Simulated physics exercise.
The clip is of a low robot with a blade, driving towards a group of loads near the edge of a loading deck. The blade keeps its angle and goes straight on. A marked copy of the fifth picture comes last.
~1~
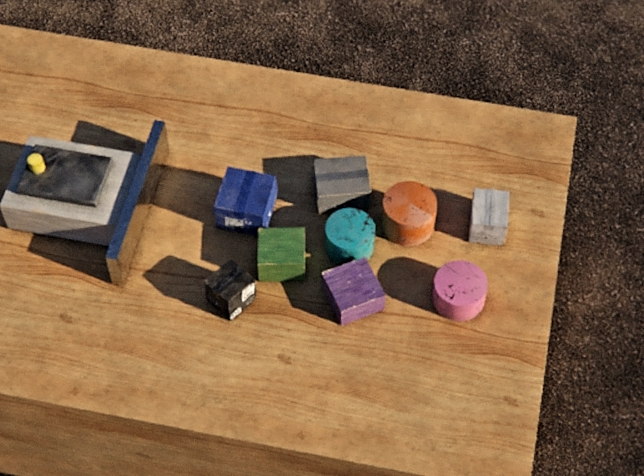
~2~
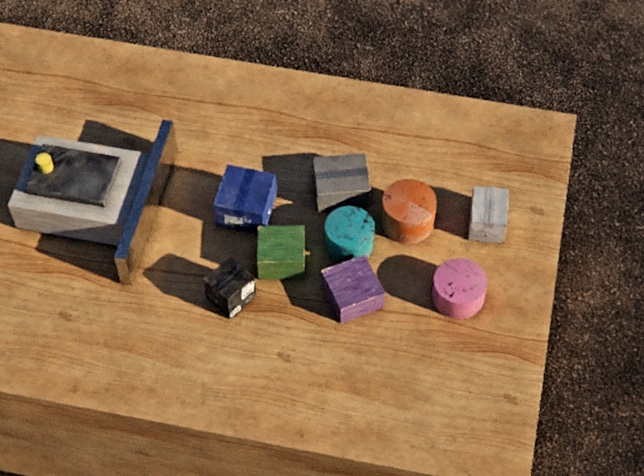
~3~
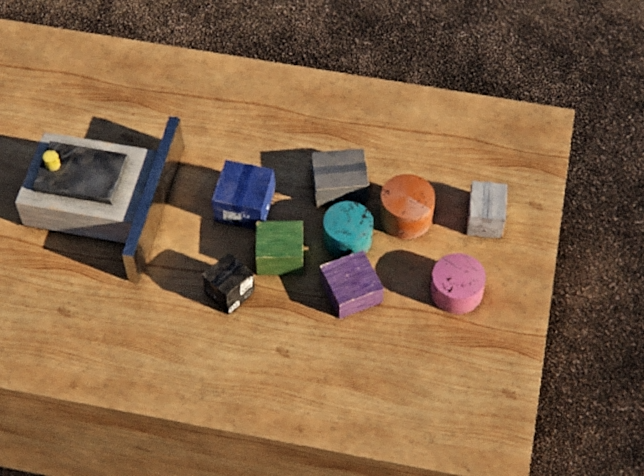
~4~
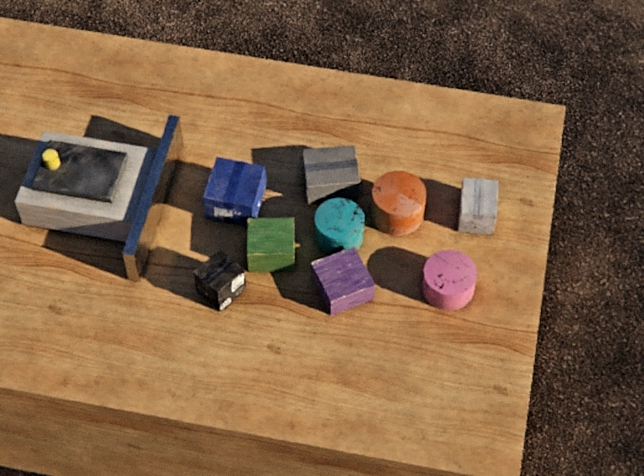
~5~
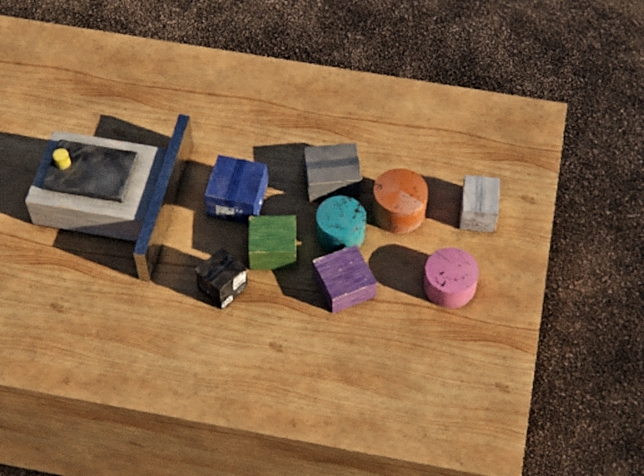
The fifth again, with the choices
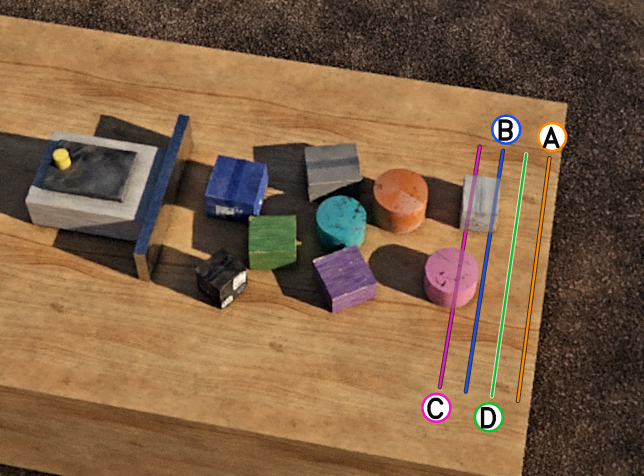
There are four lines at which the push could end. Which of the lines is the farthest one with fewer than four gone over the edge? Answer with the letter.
Line C.
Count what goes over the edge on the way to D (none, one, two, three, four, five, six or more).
In all, five.
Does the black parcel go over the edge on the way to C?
No.
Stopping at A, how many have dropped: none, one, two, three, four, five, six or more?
Six or more.
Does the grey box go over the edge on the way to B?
By then, no.
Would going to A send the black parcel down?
Yes.
On the marked copy, A at (535, 272); B at (485, 264); C at (461, 260); D at (510, 268).
With C. Early on, robot (203, 189); grey box (352, 168); black parcel (278, 283).
Further on, robot (308, 206); white parcel (508, 203); pink canister (492, 290).
At the end, robot (392, 220); pink canister over the edge; white parcel over the edge; two fallen.
As for the rest, A drops eight; B drops five; D drops five.
